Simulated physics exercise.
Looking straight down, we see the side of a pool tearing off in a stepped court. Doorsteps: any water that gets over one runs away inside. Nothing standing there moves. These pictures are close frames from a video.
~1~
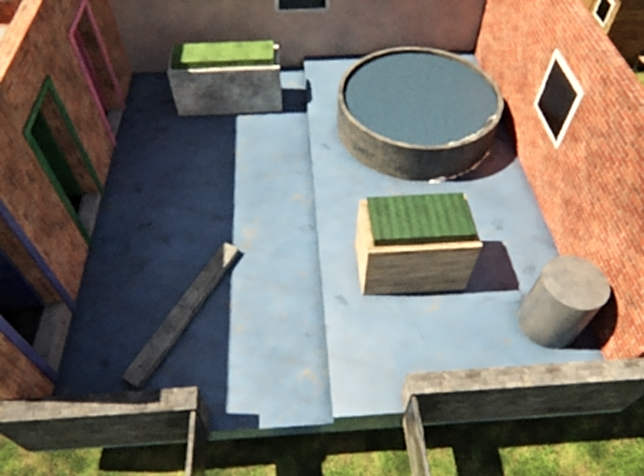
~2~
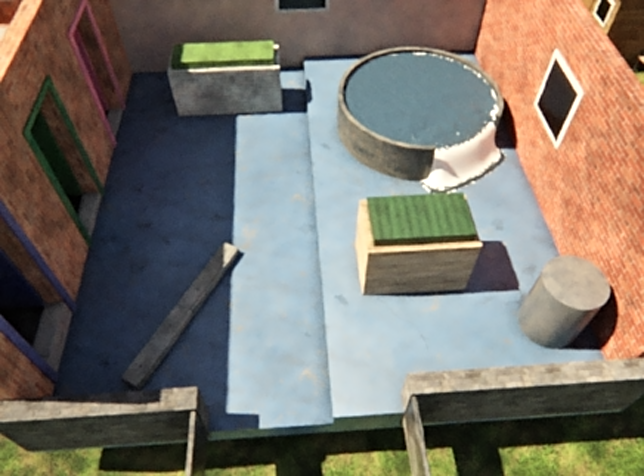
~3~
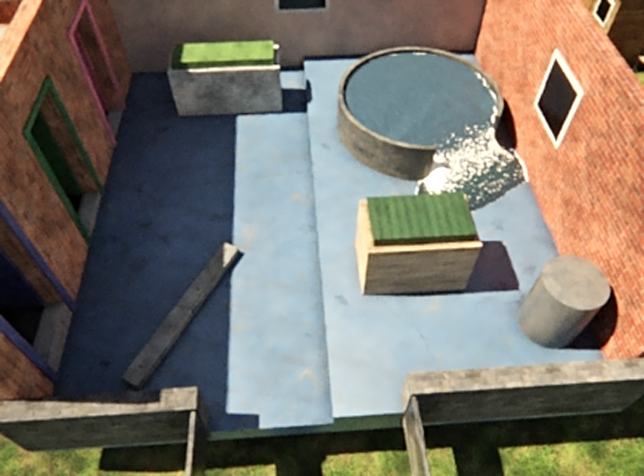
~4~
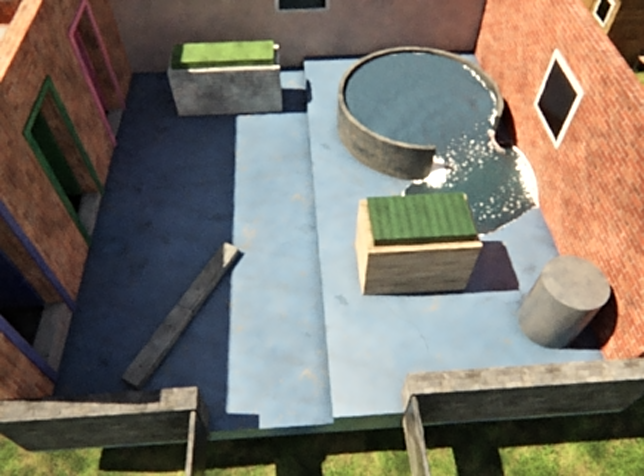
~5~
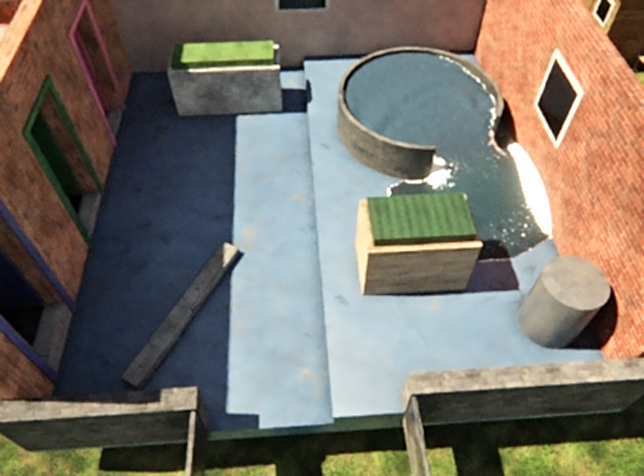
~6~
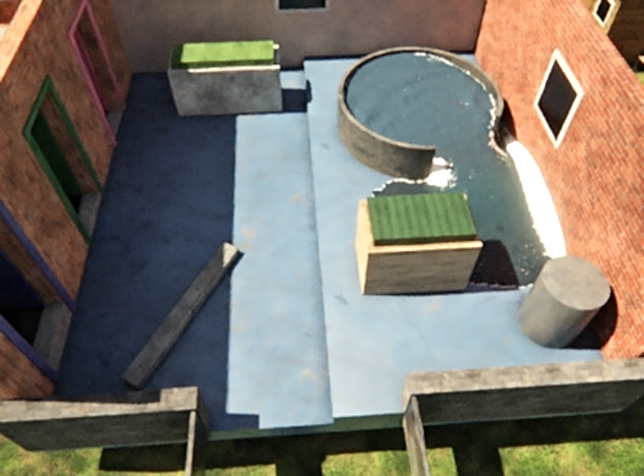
A round pool of still water in a walled court broke open at its lower right side, and white, foaming water poured out, spread across the floor and surged along the brick wall.
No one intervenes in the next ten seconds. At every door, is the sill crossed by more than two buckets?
One by one: I predict the green door will remain at two buckets or below, I predict the blue door will remain at two buckets or below, I predict the pink door will remain at two buckets or below.
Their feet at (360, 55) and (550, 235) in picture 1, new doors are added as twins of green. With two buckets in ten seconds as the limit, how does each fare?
The first door remains below the limit, while the second runs past the limit.
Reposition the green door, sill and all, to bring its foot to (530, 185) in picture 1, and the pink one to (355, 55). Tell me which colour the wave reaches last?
My answer is the door marked pink.
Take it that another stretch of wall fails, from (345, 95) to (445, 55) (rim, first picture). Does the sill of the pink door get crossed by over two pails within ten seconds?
Well, it turns out the pink door crosses the threshold.
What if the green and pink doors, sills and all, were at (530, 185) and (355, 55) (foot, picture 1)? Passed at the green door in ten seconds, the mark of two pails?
Result - the green one exceeds the limit.
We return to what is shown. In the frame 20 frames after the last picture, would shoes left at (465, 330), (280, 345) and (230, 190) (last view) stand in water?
Same order as asked: Drenched; drenched; dry as before.
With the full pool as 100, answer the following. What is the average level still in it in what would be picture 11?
Roughly 70 per cent.
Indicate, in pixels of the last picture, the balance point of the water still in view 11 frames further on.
The water centres close to (447, 176).
A moment on, water covers 15 % of the floor; the green door not reached, the blue door not reached, the pink door not reached.
Next, water covers 20 % of the floor; the green door not reached, the blue door not reached, the pink door not reached.
Then, water covers 35 % of the floor; the green door not reached, the blue door not reached, the pink door not reached.
Later, water covers 70 % of the floor; the green door wet at the sill, nothing in, the blue door wet at the sill, nothing in, the pink door not reached.
In the end, water covers 95 % of the floor; the green door wet at the sill, nothing in, the blue door wet at the sill, nothing in, the pink door wet at the sill, nothing in.
